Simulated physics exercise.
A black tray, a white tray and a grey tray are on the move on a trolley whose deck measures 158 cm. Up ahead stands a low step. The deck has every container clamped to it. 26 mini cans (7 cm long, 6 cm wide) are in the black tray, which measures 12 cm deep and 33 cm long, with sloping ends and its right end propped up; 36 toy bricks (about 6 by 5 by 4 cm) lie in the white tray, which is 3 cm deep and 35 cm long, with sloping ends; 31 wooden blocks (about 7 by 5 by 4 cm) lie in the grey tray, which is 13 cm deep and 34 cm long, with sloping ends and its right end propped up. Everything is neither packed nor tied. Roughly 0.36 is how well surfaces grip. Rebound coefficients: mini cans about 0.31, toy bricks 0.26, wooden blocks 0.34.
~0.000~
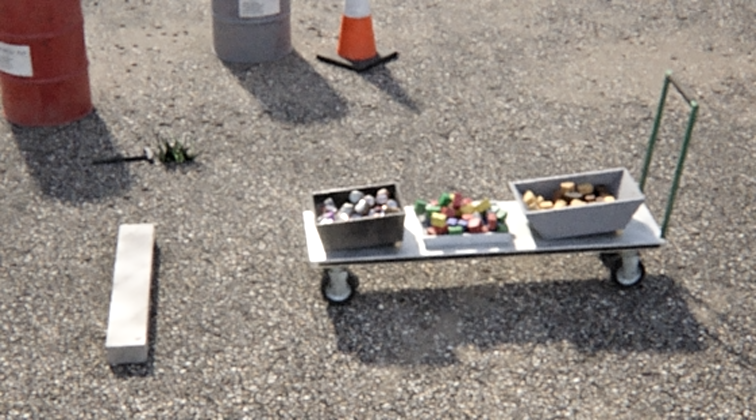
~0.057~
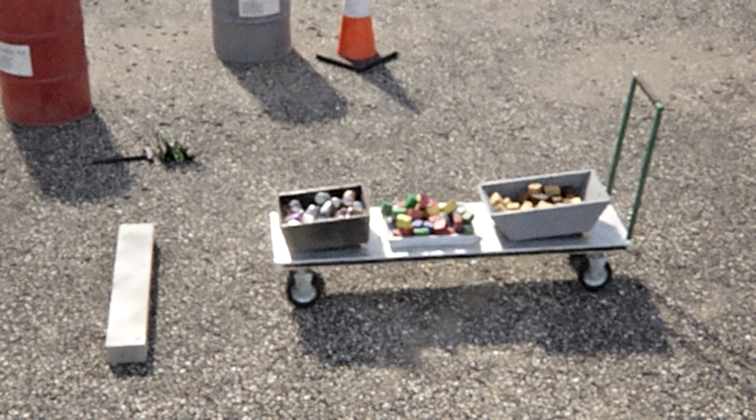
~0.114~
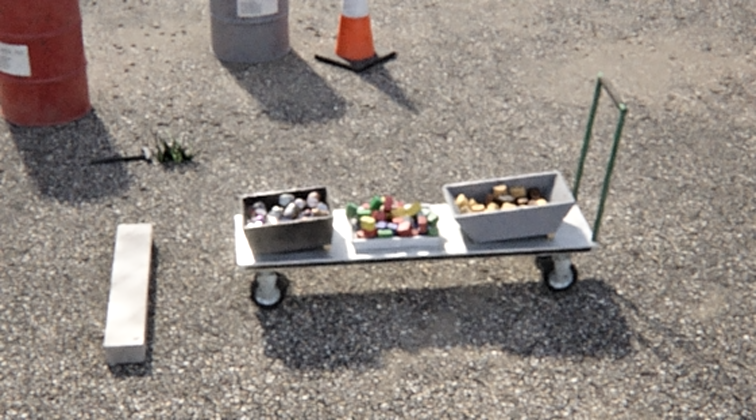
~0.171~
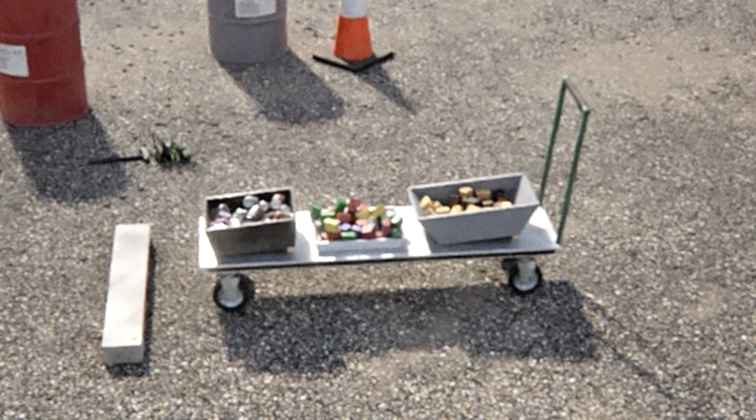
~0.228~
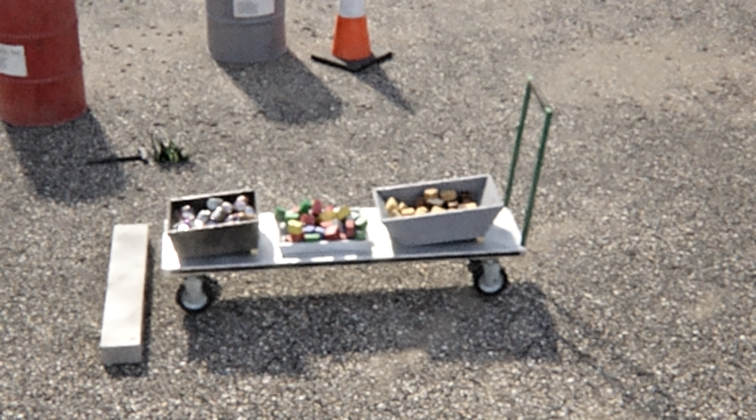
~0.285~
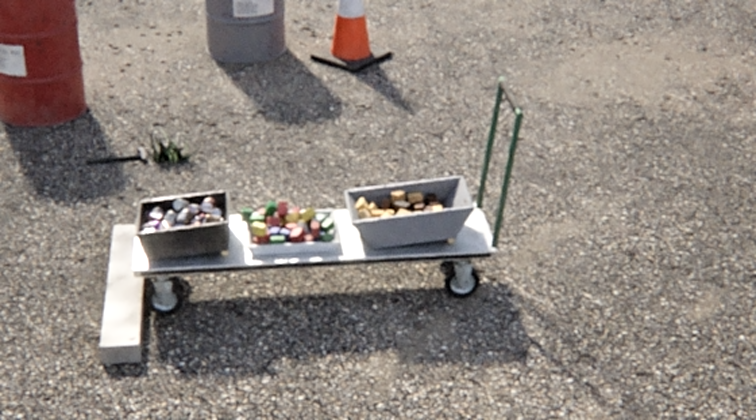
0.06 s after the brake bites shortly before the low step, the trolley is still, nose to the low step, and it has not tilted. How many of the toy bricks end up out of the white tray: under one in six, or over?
Over one in six.
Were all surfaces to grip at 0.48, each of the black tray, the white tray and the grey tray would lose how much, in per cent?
You'd see black tray shed 20 percent, white tray shed 40 percent, and grey tray shed 10 percent.
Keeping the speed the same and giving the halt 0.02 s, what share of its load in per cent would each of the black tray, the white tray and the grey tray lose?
Black tray 10, white tray 50, grey tray 20 %.
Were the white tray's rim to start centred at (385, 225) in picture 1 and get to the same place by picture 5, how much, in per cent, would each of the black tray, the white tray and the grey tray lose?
Result - black tray: 0 per cent; white tray: 10 per cent; grey tray: 0 per cent.
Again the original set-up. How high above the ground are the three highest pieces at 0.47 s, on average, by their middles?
I'd put it close to 52 cm.
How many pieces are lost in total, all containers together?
Some 25 altogether.
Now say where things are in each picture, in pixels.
In the first frame (each is followed by its nearest rim corner in this view; the camera pans a little), white tray, (424, 237); black tray, (317, 224); 75 cm short of the stop; none out.
In the second frame, white tray, (389, 239); black tray, (281, 226); 60 cm short of the stop.
In the third frame, white tray, (353, 241); black tray, (244, 228); 45 cm short of the stop.
In the fourth frame, white tray, (316, 243); black tray, (206, 230); 29 cm short of the stop.
In the fifth frame, white tray, (279, 245); black tray, (169, 232); 14 cm short of the stop.
In the sixth frame, white tray, (250, 246); black tray, (138, 233); stopping; none out.
After 0.35 s, black tray 26 in, 0 out, white tray 32 in, 4 out and grey tray 31 in, 0 out.
After 0.47 s, black tray 25 in, 1 out, white tray 24 in, 12 out and grey tray 29 in, 2 out.
After 0.70 s, black tray 25 in, 1 out, white tray 19 in, 17 out and grey tray 23 in, 8 out.
When it is over (at 1.20 s), black tray 25 in, 1 out, white tray 19 in, 17 out and grey tray 24 in, 7 out. Asked share, 17 of 36, 47 per cent.
